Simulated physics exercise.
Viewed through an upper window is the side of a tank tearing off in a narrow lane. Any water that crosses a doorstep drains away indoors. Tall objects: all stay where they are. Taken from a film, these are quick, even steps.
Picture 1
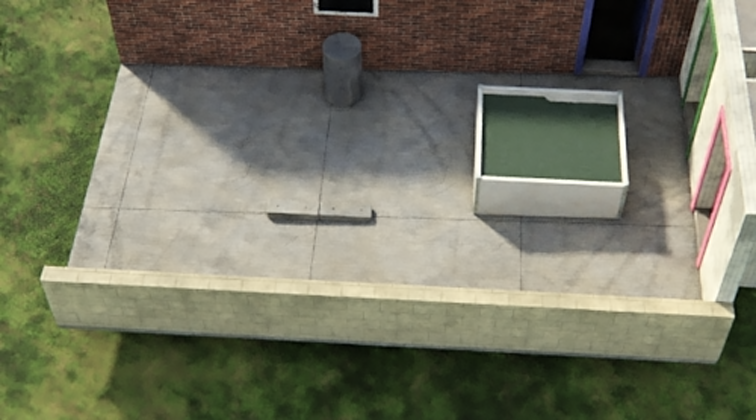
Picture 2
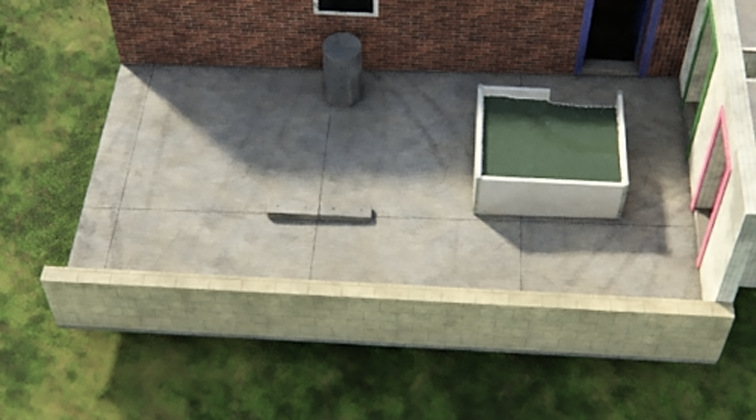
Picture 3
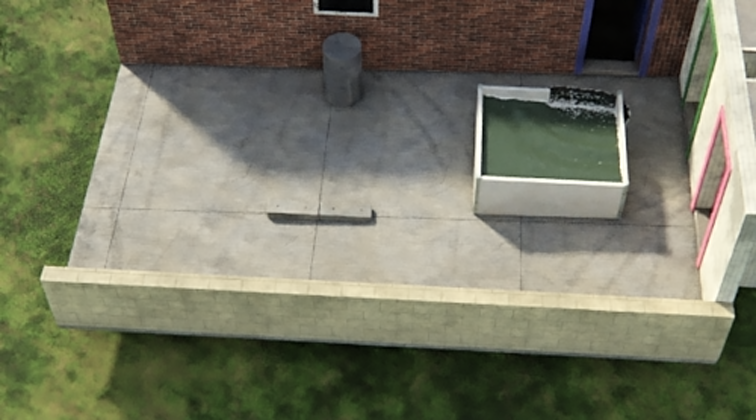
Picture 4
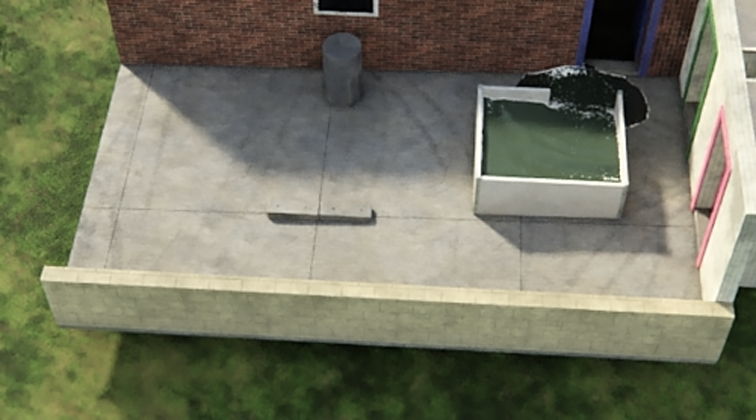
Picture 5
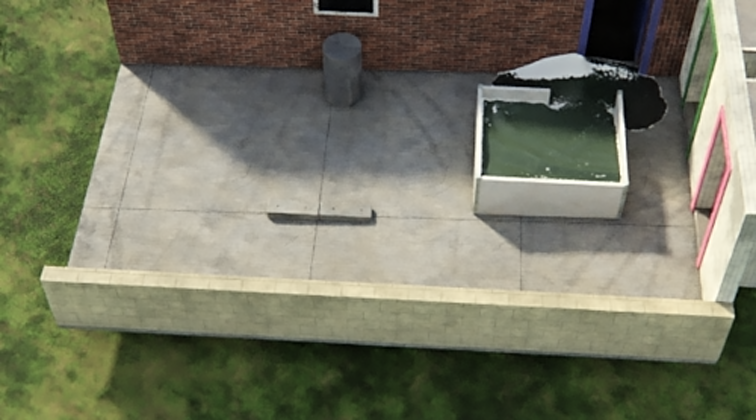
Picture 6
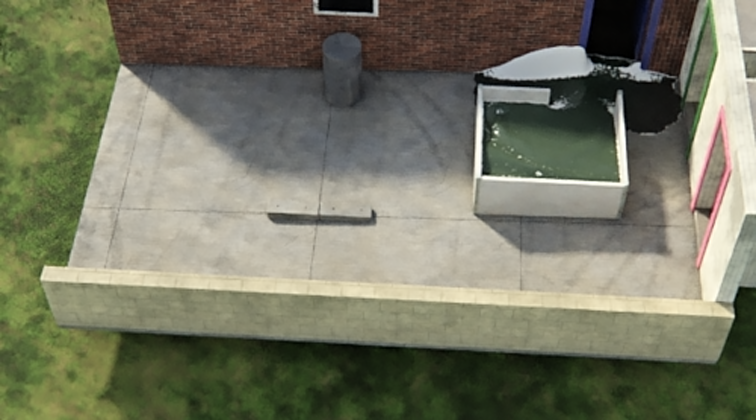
Dark water pours through a gap in the tank's far side and spreads across the pavement.
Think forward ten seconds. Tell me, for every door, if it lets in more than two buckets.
In order: Green door: Never tops two buckets. Blue door: Tops two buckets. Pink door: Never tops two buckets.
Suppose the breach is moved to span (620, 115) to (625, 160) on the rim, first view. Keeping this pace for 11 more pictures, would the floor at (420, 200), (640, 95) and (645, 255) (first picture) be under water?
In the order given: Untouched, swamped and swamped.
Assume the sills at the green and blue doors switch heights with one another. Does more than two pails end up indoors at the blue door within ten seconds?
In short, the blue door admits more.
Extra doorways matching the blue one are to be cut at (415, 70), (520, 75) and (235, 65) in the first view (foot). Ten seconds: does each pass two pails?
In sequence: Falls short, exceeds it, falls short.
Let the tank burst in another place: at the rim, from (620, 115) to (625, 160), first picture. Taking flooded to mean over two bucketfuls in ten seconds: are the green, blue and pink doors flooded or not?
At the doors, green crosses the line, blue crosses the line and pink crosses the line.
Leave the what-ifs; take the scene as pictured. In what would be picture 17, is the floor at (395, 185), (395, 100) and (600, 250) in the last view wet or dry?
Result, in order: Unflooded / waterlogged / unflooded.
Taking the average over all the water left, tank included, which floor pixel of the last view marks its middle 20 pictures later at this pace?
At roughly (520, 147).
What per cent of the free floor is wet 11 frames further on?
Estimated share: Around 25 %.
A moment on, water covers 10 % of the floor; the green door wet at the sill, nothing in, the blue door far over two buckets in, the pink door not reached.
Next, water covers 25 % of the floor; the green door wet at the sill, nothing in, the blue door far over two buckets in, the pink door not reached.
Then, water covers 50 % of the floor; the green door wet at the sill, nothing in, the blue door far over two buckets in, the pink door wet at the sill, nothing in.
Later, water covers 70 % of the floor; the green door wet at the sill, nothing in, the blue door far over two buckets in, the pink door wet at the sill, nothing in.
In the end, water covers 80 % of the floor; the green door wet at the sill, nothing in, the blue door far over two buckets in, the pink door wet at the sill, nothing in.
